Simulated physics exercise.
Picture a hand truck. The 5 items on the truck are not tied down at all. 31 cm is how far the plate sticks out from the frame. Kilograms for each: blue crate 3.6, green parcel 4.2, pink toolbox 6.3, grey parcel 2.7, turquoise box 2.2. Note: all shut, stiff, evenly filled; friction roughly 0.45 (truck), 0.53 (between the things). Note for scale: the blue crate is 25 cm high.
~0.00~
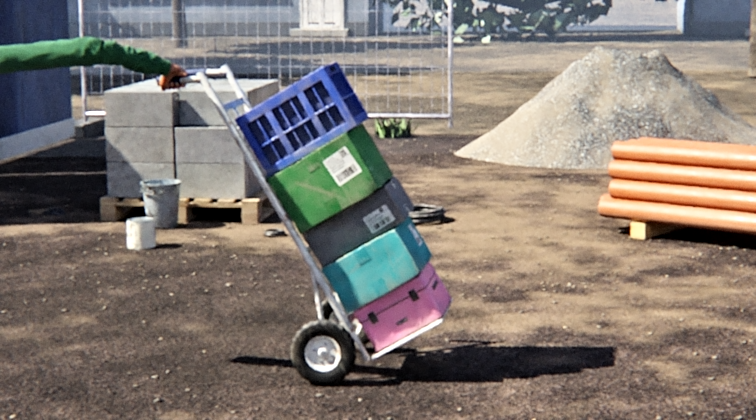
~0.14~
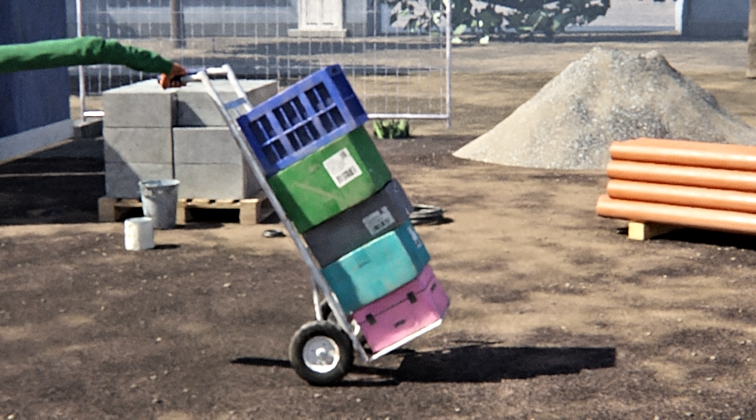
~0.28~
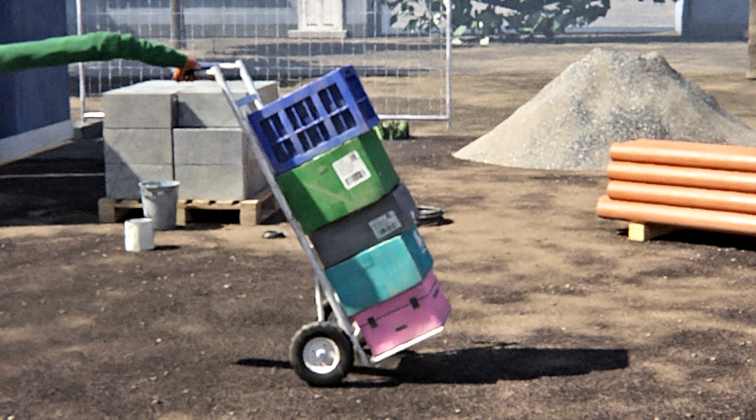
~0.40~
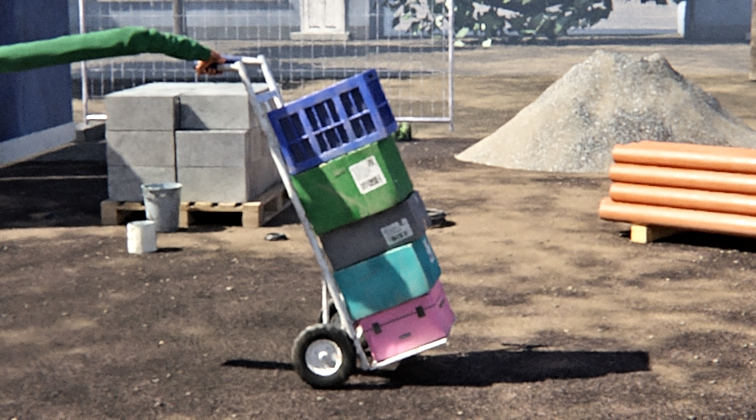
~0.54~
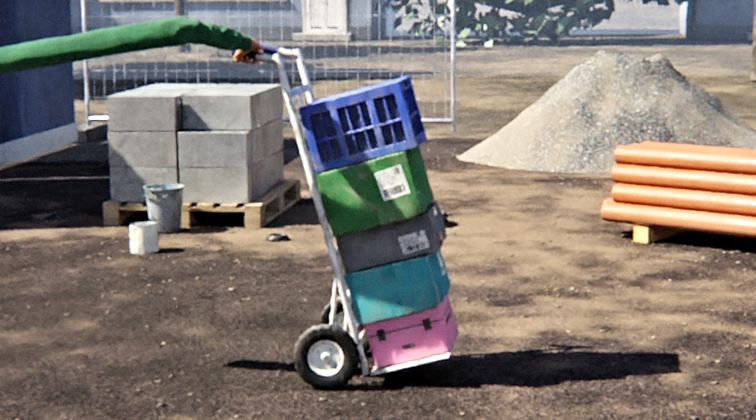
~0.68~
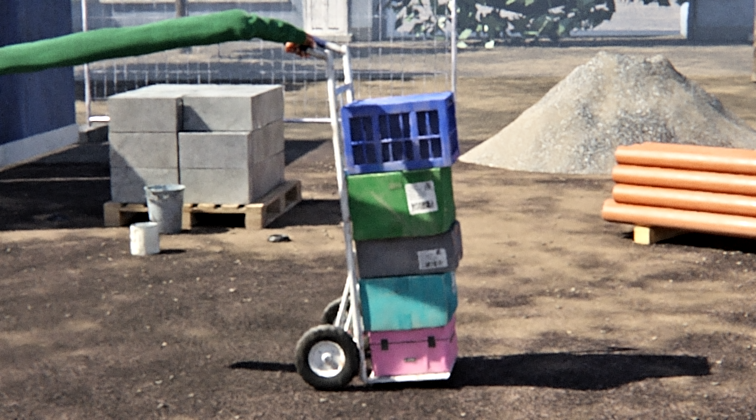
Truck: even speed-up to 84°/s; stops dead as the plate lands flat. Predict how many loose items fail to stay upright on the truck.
It is going to be a loss of over two.
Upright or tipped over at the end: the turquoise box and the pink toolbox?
Final state - turquoise box: Goes over; pink toolbox: Remains on its base.
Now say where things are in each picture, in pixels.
In the first picture, leaning back 30°; blue crate (303, 119); green parcel (332, 177).
In the second picture, leaning back 29°; turquoise box (377, 264); pink toolbox (401, 307).
In the third picture, leaning back 27°; grey parcel (365, 224); turquoise box (381, 267).
In the fourth picture, leaning back 22°; pink toolbox (407, 319); grey parcel (376, 229).
In the fifth picture, leaning back 15°; turquoise box (399, 281); pink toolbox (412, 329).
In the sixth picture, leaning back 5°; blue crate (401, 133); green parcel (403, 198).
Around 1.28 s, truck upright; blue crate tipped 22° against what carries it near (495, 143); green parcel tipped 22° against what carries it near (466, 201); grey parcel tipped 22° against what carries it.
Around 1.78 s, truck upright; blue crate, green parcel and grey parcel now dropped from the stack; turquoise box tipped 68° against what carries it.
Around 2.08 s, truck upright; turquoise box now dropped from the stack.
Finally (3.3 s), dropped from the stack, blue crate, green parcel, grey parcel and turquoise box; the last one still in place (within 10 cm). In the last view, green parcel near (648, 328).
